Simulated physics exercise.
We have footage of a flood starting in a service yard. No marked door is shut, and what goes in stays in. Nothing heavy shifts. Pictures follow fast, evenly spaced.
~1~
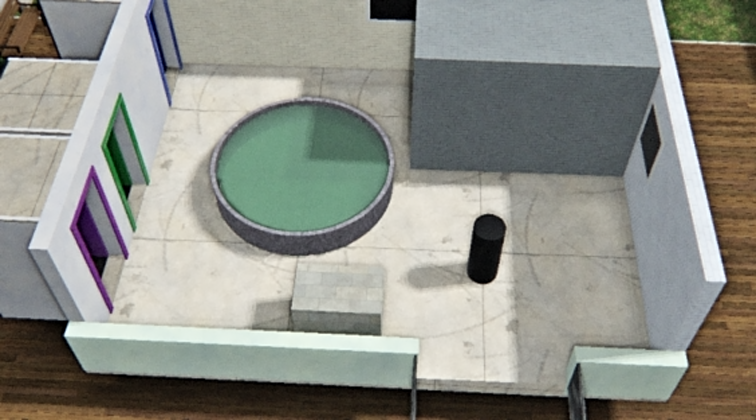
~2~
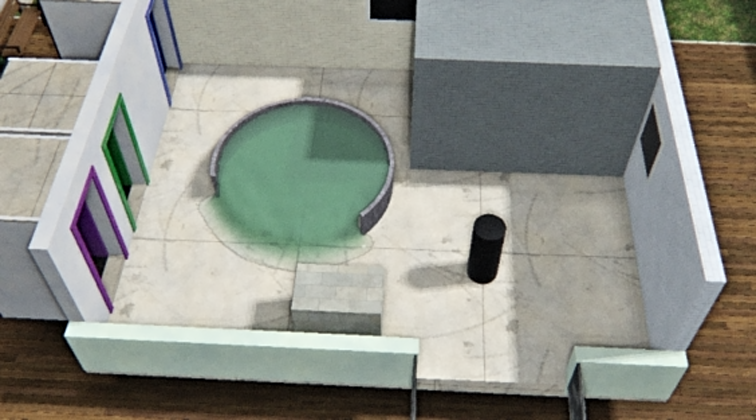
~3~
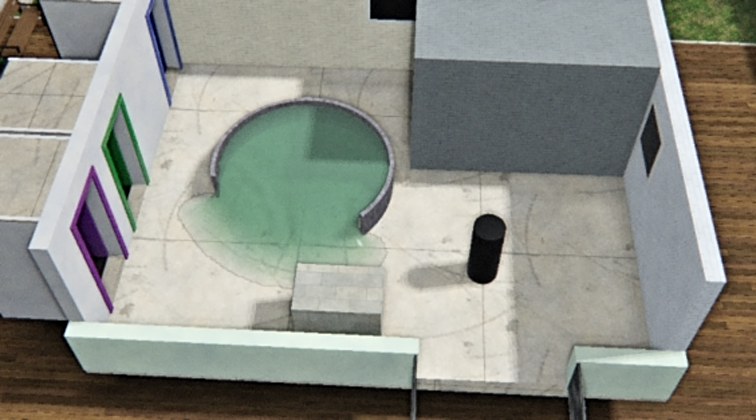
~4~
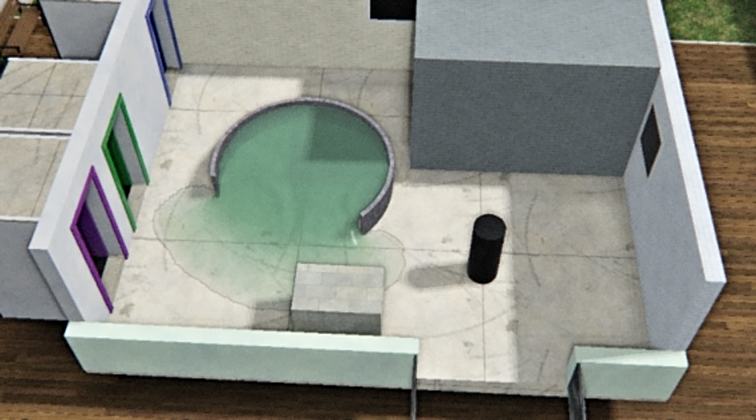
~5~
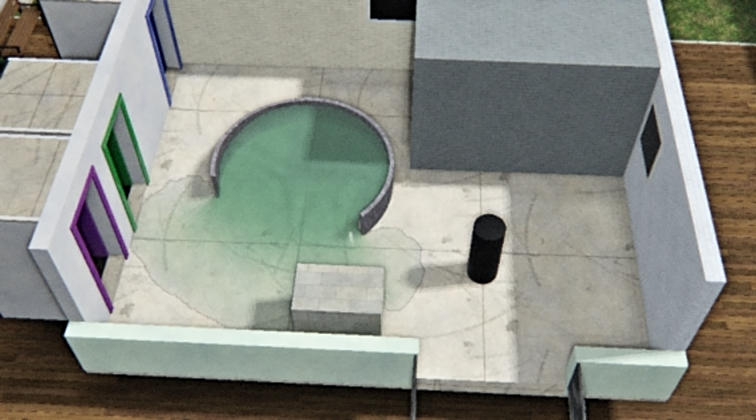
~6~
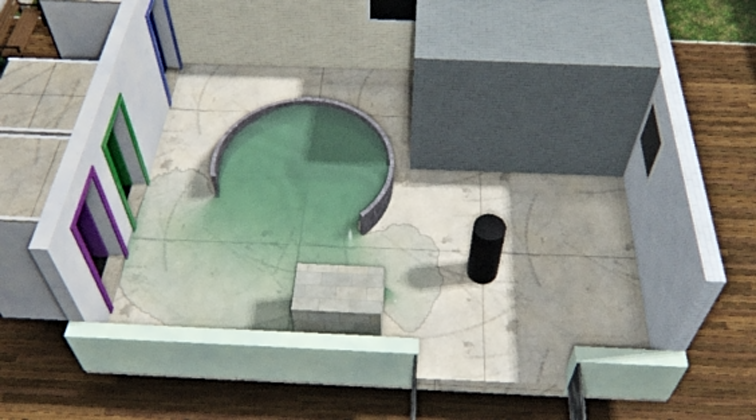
The clip shows a round pool of green water in a walled yard; the front section of its rim disappears, and water pours through the gap, spreading across the pale floor around a grey block and toward the left doorways.
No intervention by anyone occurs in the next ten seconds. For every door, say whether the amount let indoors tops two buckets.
Result: Purple door: Above two buckets; green door: Above two buckets; blue door: Above two buckets.
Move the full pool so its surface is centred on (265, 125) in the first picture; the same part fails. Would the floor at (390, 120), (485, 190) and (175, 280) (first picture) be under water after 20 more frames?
I'd say still dry for the first, still dry for the second and swamped for the third.
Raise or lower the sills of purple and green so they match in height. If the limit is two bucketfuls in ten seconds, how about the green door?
Note: Green falls below the cutoff.
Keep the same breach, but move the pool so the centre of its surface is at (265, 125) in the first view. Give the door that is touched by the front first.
It's the green-painted one, as it turns out.
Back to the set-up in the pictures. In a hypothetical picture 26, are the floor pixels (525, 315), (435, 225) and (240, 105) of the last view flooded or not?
Same order as asked: Drenched; drenched; dry as before.
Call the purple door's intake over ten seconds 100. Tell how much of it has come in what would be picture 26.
Around 60 in a hundred.
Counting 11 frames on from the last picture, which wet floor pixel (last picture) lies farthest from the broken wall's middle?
I reckon the front has reached (579, 359) by then.
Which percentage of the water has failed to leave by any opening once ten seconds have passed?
About 84 per cent.
A moment on, water covers 30 % of the floor; the purple door under two buckets in, the green door under two buckets in, the blue door not reached.
Next, water covers 40 % of the floor; the purple door under two buckets in, the green door over two buckets in, the blue door not reached.
Then, water covers 60 % of the floor; the purple door far over two buckets in, the green door over two buckets in, the blue door not reached.
Later, water covers 85 % of the floor; the purple door far over two buckets in, the green door over two buckets in, the blue door under two buckets in.
In the end, water covers 100 % of the floor; the purple door far over two buckets in, the green door far over two buckets in, the blue door over two buckets in.
